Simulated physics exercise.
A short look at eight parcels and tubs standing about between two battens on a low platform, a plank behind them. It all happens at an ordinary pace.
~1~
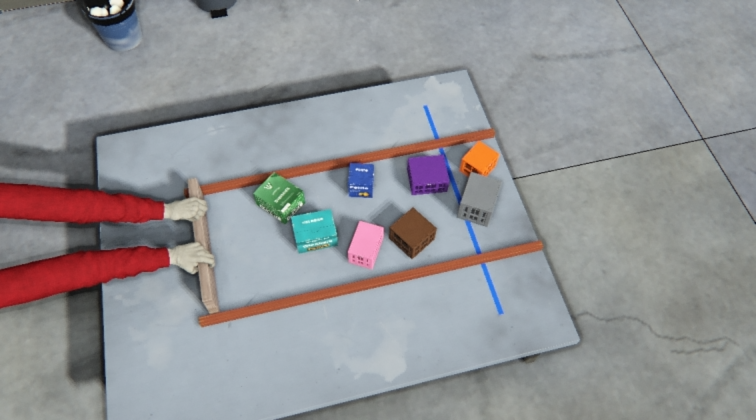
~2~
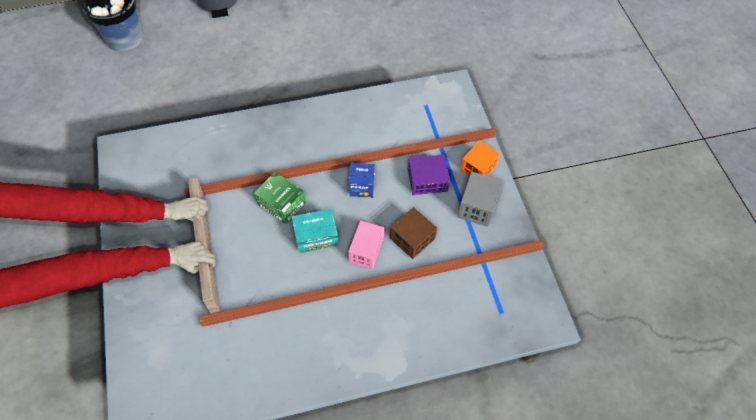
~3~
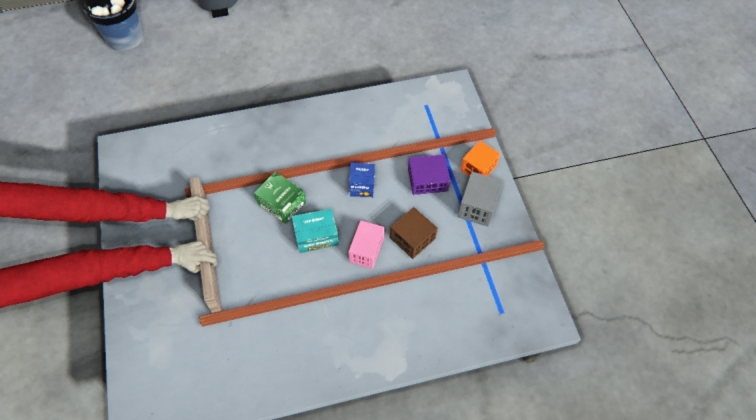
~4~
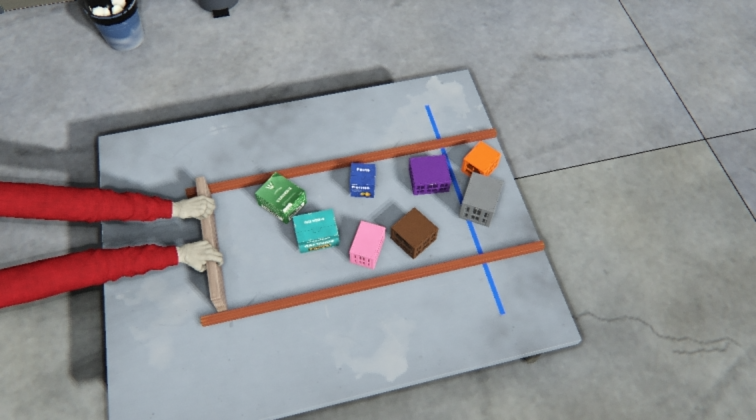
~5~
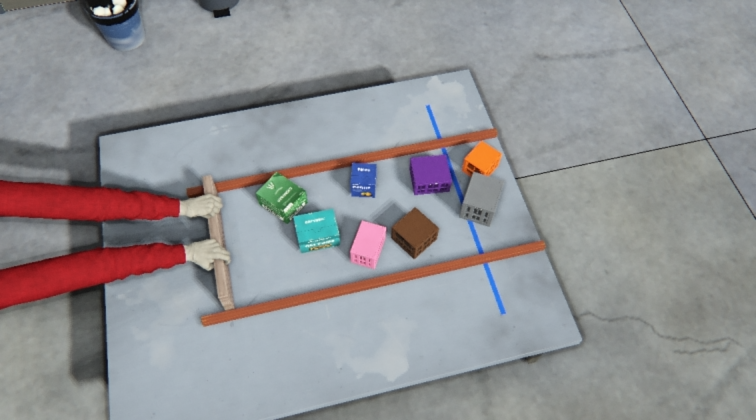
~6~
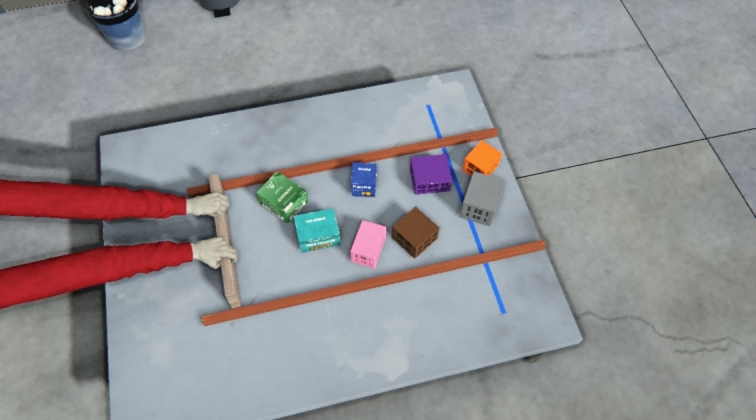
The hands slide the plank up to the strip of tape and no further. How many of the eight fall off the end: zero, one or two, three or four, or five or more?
The number that fall off is three or four.
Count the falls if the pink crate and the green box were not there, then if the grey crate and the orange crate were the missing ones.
Fallen: 1, and 1 in the other try.
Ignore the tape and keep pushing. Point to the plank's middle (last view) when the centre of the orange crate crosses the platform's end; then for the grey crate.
Its middle is around (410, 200) and around (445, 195).
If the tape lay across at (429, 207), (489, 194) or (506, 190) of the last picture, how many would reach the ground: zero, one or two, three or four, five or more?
Taking them in turn, just one or two; five or over; more than four.
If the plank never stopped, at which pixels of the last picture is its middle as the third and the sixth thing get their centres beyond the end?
Near (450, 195) and (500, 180).
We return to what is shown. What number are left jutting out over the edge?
It comes to 1.
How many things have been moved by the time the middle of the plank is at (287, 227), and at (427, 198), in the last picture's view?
First 1, then 8.
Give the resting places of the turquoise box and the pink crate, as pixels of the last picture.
About (484, 193), and the other about (496, 230).
A little later, none off yet; orange crate at rest near (482, 162); grey crate at rest near (482, 199); purple crate at rest near (431, 174).
Next, none off yet; orange crate shifted about its own width near (517, 158); grey crate shifted about its own width near (506, 190); purple crate shifted about its own width near (482, 163).
When it is over, the number that fall off is three or four; down, purple crate, grey crate and orange crate.
